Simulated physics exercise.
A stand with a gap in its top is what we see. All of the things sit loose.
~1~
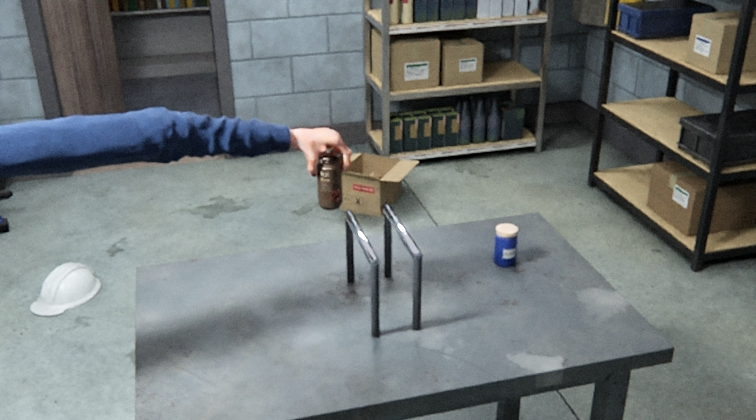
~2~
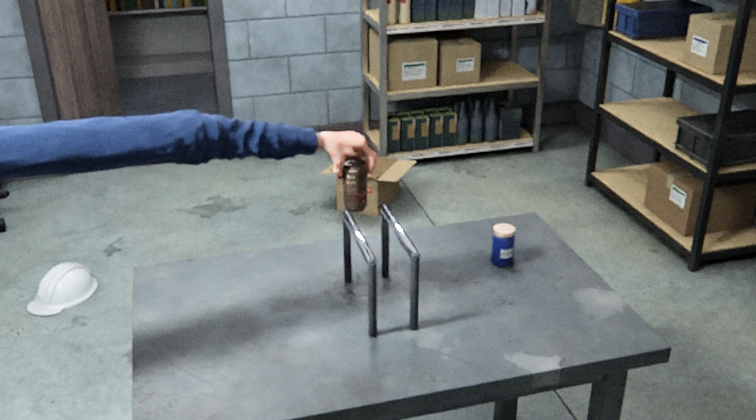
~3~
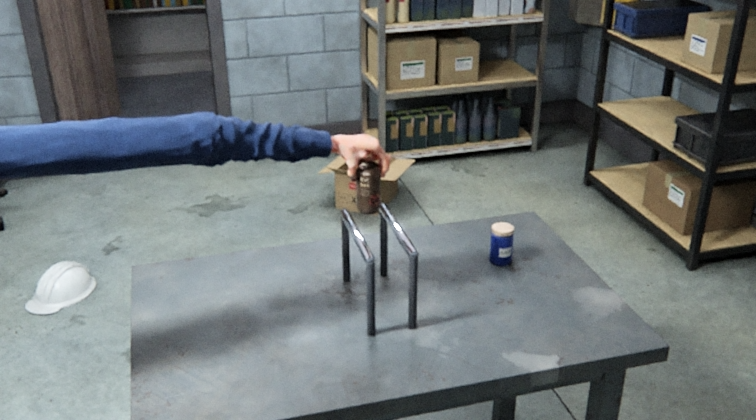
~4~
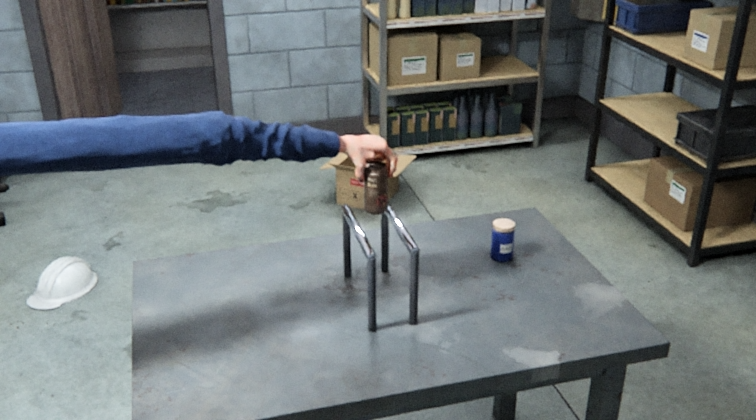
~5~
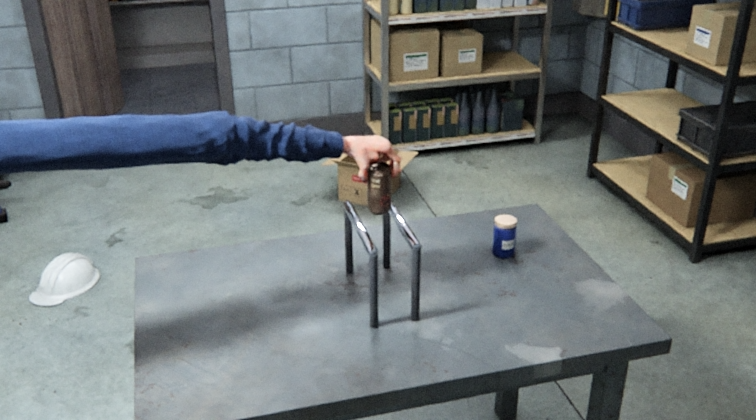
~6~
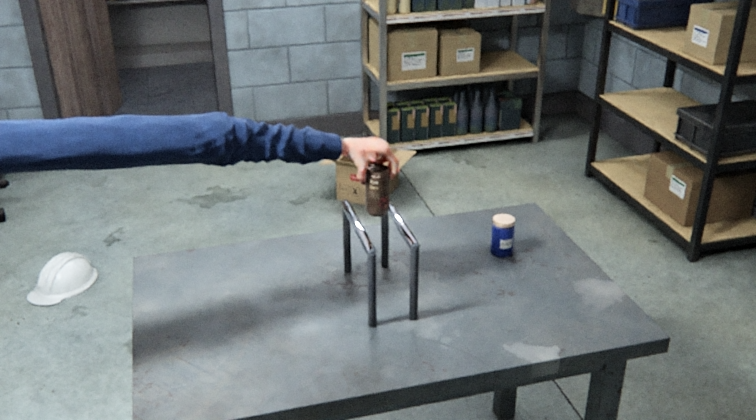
A brown can, held from above by a hand in a blue sleeve, moved a short way right over the gap in a metal stand and was held still there, near a blue jar.
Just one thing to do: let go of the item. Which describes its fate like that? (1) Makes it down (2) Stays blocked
1.
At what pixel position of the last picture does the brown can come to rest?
It finishes at around (378, 274).
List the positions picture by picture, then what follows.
Being brought over the gap; brown can (330, 183); blue jar (506, 245), in the first frame.
Being brought over the gap; brown can (355, 186); blue jar (503, 245), in the second frame.
Being brought over the gap; brown can (369, 188); blue jar (502, 244), in the third frame.
Being brought over the gap; brown can (376, 188); blue jar (503, 240), in the fourth frame.
Being brought over the gap; brown can (379, 189); blue jar (505, 236), in the fifth frame.
Held still over the gap; brown can (378, 191); blue jar (503, 236), in the sixth frame.
Then, 0.20 s past the last view, brown can displaced about its own width near (378, 209).
Then, 0.30 s past the last view, brown can displaced well along near (378, 263).
Then, 0.40 s past the last view, brown can displaced well along near (378, 271).
Finally, moved from the start, brown can; blue jar still in place. Final places as the last picture's camera would see them, brown can near (378, 274). The can drops through.
